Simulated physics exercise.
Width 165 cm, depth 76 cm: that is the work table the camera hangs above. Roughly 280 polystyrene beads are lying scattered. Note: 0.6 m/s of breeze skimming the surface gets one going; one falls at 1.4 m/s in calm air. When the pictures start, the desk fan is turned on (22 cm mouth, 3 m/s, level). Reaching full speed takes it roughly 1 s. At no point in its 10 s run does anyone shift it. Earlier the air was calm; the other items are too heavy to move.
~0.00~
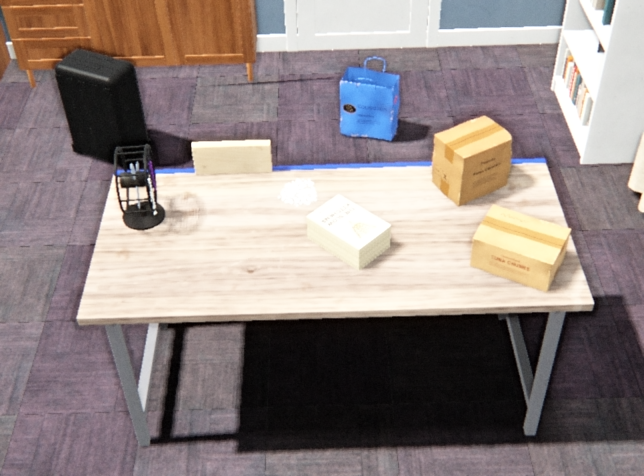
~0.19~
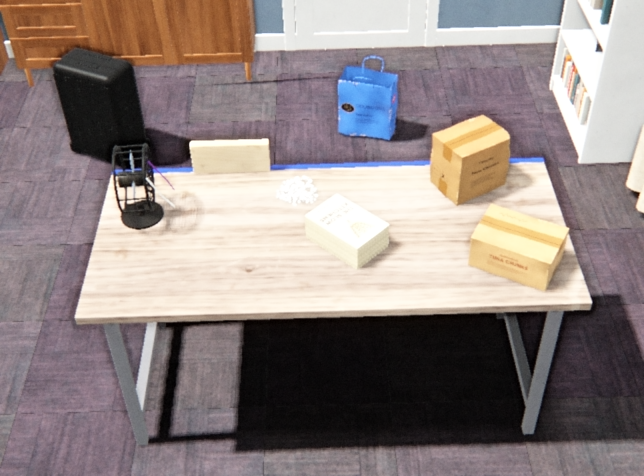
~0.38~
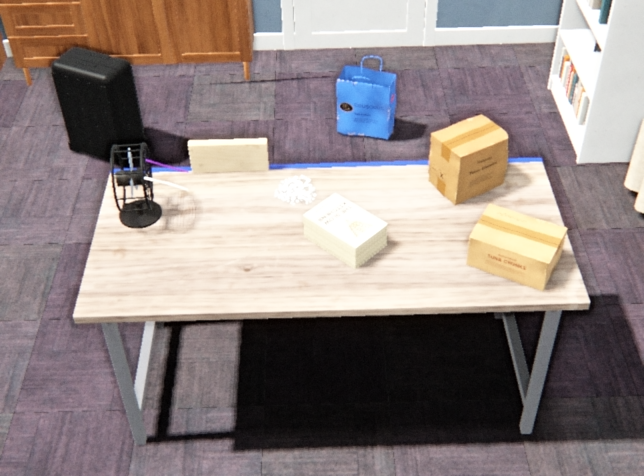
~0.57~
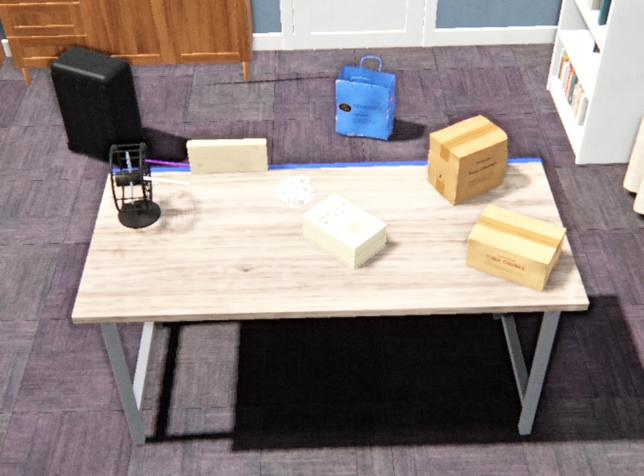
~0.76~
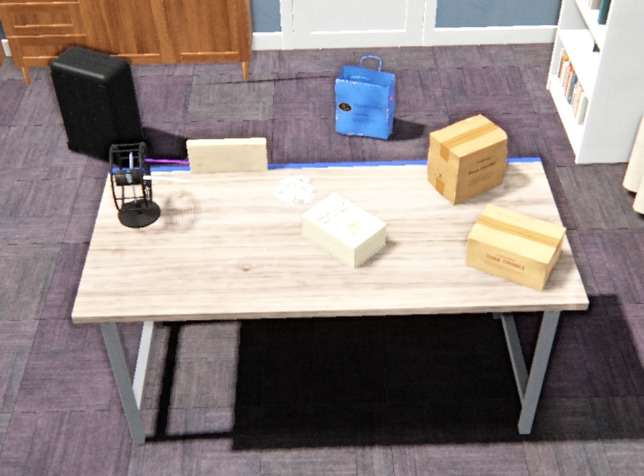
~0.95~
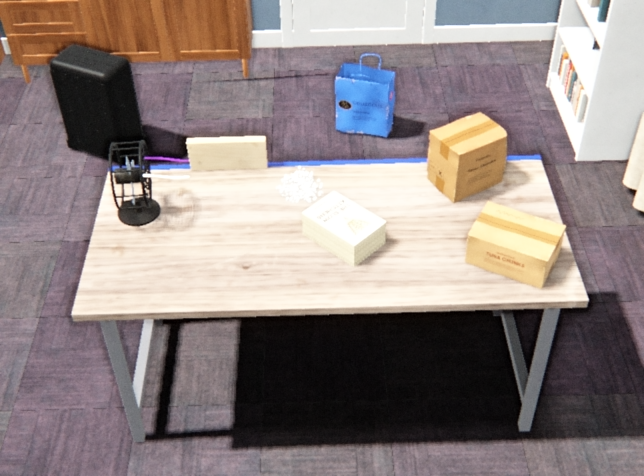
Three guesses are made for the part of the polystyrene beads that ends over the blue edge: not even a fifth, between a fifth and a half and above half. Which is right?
The portion ending up over the blue edge is greater than half.
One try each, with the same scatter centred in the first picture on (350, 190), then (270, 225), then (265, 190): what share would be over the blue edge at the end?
90, 10 and 100 in a hundred, respectively.
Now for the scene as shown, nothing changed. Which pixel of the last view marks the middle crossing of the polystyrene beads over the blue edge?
I'd put my finger close to (344, 161).
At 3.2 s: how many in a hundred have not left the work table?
Estimated share: Some 1 %.
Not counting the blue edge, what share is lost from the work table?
It comes out at some 1 %.
After 2.0 s, 98 % are over the blue edge; 96 % have settled or left.
After 3.2 s, 98 % are over the blue edge; 99 % have settled or left.
After 5.5 s, 98 % are over the blue edge; 99 % have settled or left.
After 10.0 s, at the end, 98 % are over the blue edge.
